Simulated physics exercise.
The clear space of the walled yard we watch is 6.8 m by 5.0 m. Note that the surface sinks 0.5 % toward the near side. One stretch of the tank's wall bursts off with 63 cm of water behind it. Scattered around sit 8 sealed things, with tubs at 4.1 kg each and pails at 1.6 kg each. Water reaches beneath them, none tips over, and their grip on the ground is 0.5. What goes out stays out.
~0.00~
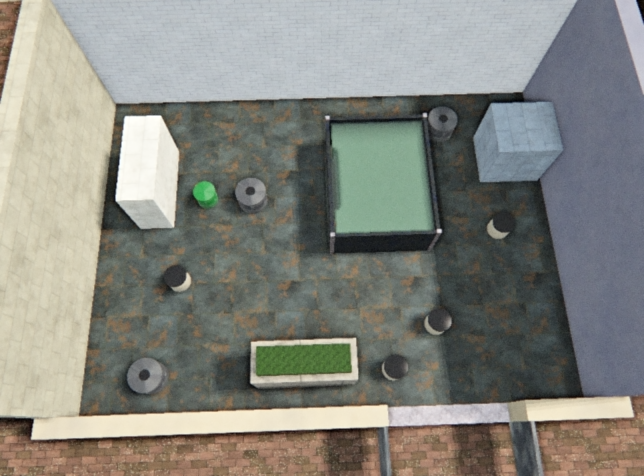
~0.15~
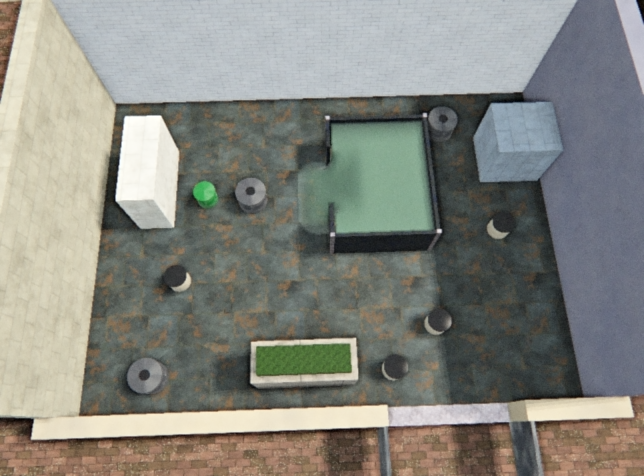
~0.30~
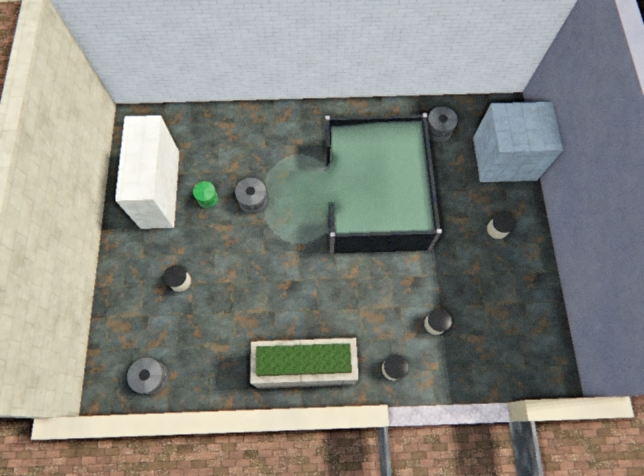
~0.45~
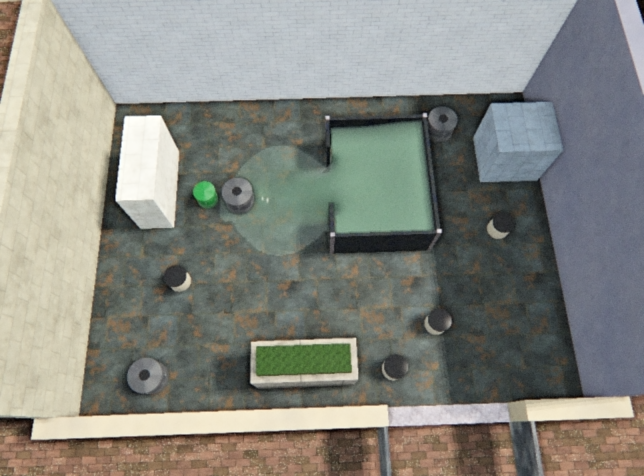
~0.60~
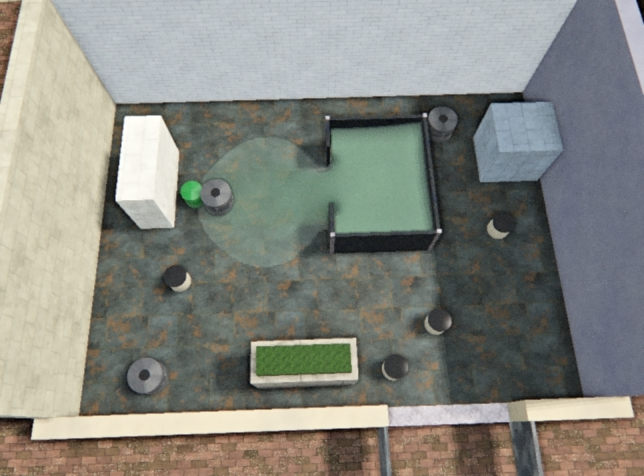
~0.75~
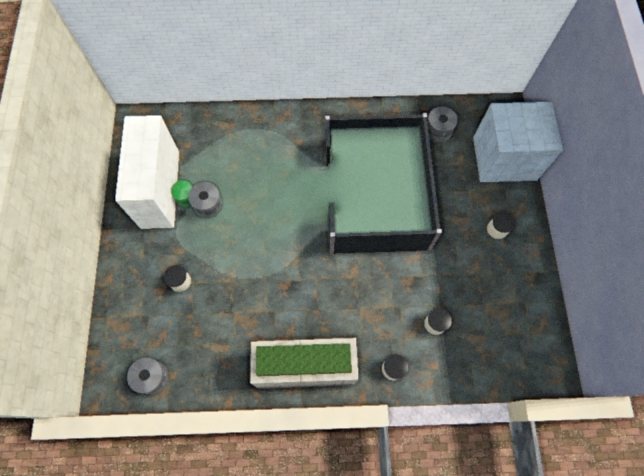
Water spreading left from an open-sided tank in a walled yard, pushing a grey tub and then a green pail leftward.
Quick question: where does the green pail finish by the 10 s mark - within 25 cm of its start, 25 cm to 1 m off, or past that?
Past 1 m.
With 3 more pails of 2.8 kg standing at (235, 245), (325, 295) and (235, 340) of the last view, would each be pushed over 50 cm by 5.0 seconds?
First outside the limit, then inside the limit, then outside the limit.
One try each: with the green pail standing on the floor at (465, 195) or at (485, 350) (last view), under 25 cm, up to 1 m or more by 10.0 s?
I'd expect that it remains where it was first and gets borne away second.
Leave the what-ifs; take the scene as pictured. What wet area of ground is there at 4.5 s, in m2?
Close to 19 m2, I'd say.
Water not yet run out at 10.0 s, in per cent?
Still held: Near 98 %.
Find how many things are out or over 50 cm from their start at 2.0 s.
Answer: 2.
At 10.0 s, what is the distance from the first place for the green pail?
Close to 250 cm by then.
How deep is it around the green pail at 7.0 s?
Close to 13 centimetres.
After 2.0 s the green pail is near (177, 188), 0.3 m from its start, afloat; 0 of 8 are out; 3 afloat.
After 4.5 s the green pail is near (138, 315), 2.0 m from its start, afloat; 0 of 8 are out; 4 afloat.
After 7.0 s the green pail is near (181, 364), 2.5 m from its start, afloat; 0 of 8 are out; 4 afloat.
After 10.0 s the green pail is near (145, 344), 2.4 m from its start, afloat; 0 of 8 are out; 6 afloat.
